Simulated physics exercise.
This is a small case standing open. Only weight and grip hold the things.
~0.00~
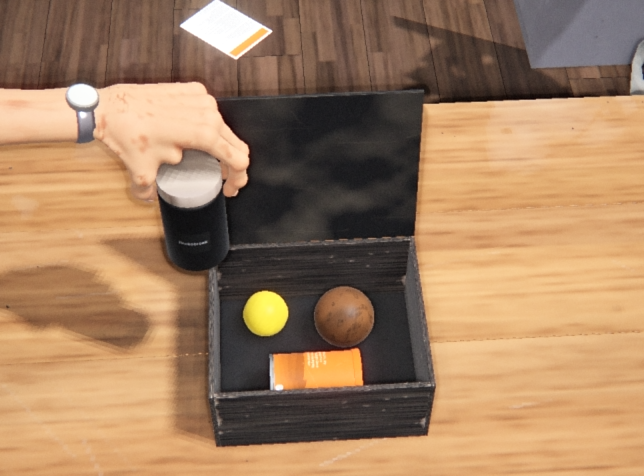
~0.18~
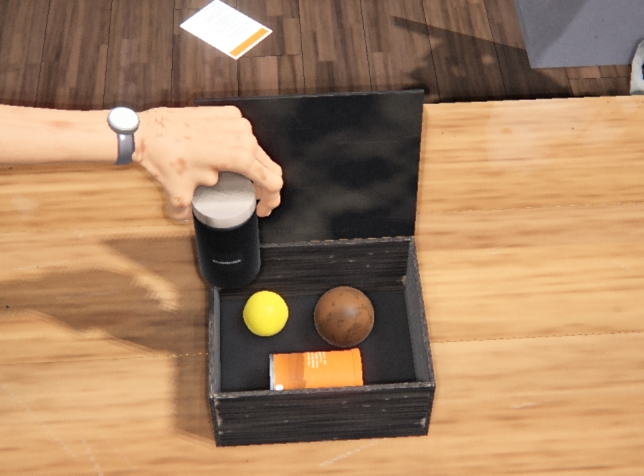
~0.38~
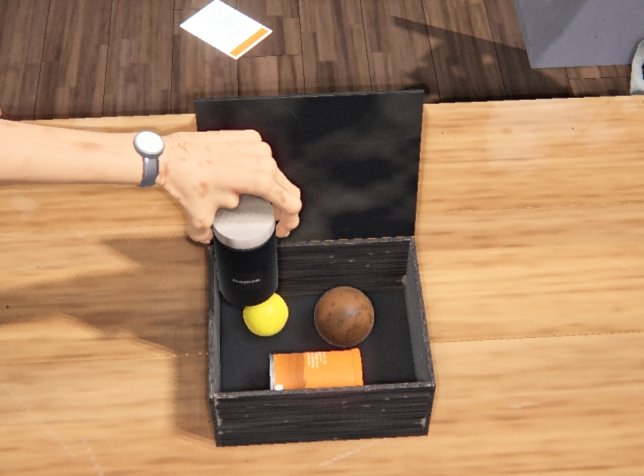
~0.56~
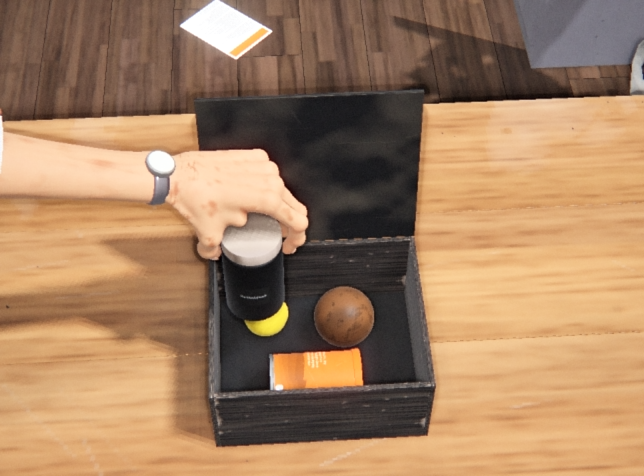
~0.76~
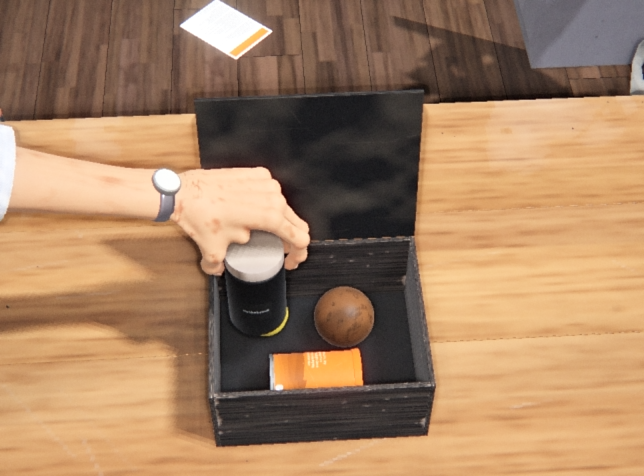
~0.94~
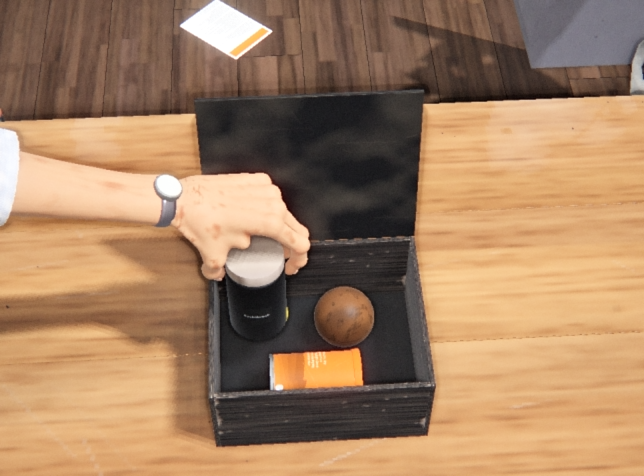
A black jar with a pale lid, gripped from above by a hand wearing a wristwatch, is seen from a high, still viewpoint over an open black case on a wooden table. Inside the case are a yellow ball-like object at left, a brown ball at right and an orange item in front. The hand moves the jar rightward and down into the case's left side, covering the yellow object.
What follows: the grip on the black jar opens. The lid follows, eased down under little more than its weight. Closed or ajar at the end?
Outcome: The lid shuts flat.
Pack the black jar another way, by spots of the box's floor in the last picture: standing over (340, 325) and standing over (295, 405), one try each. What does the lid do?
First, it closes; second, it stays ajar.
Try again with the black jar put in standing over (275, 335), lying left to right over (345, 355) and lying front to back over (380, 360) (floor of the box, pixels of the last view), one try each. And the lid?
In the first case it shuts flat; in the second case it closes; in the third case it sits on the rim.
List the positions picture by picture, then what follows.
In the first frame, still above its spot; black jar (193, 211).
In the second frame, still above its spot; black jar (227, 230); brown ball (344, 317).
In the third frame, still above its spot; black jar (246, 250); yellow lemon (266, 314).
In the fourth frame, still above its spot; black jar (253, 267).
In the fifth frame, still above its spot; black jar (256, 282); brown ball (344, 317).
In the sixth frame, in place under the hand; black jar (256, 287).
By 1.44 s, black jar tilted by 68° near (246, 356); yellow lemon moved a little.
By 2.44 s, lid 63° above the rim; black jar on its side near (247, 378); yellow lemon moved a little.
By 2.84 s, lid 12° above the rim; black jar on its side near (247, 378); yellow lemon moved a little.
When it is over (3.4 s), lid shut; lying over in the box, black jar; the other 3 as before. End places, in pixels of the last picture, black jar near (247, 378).
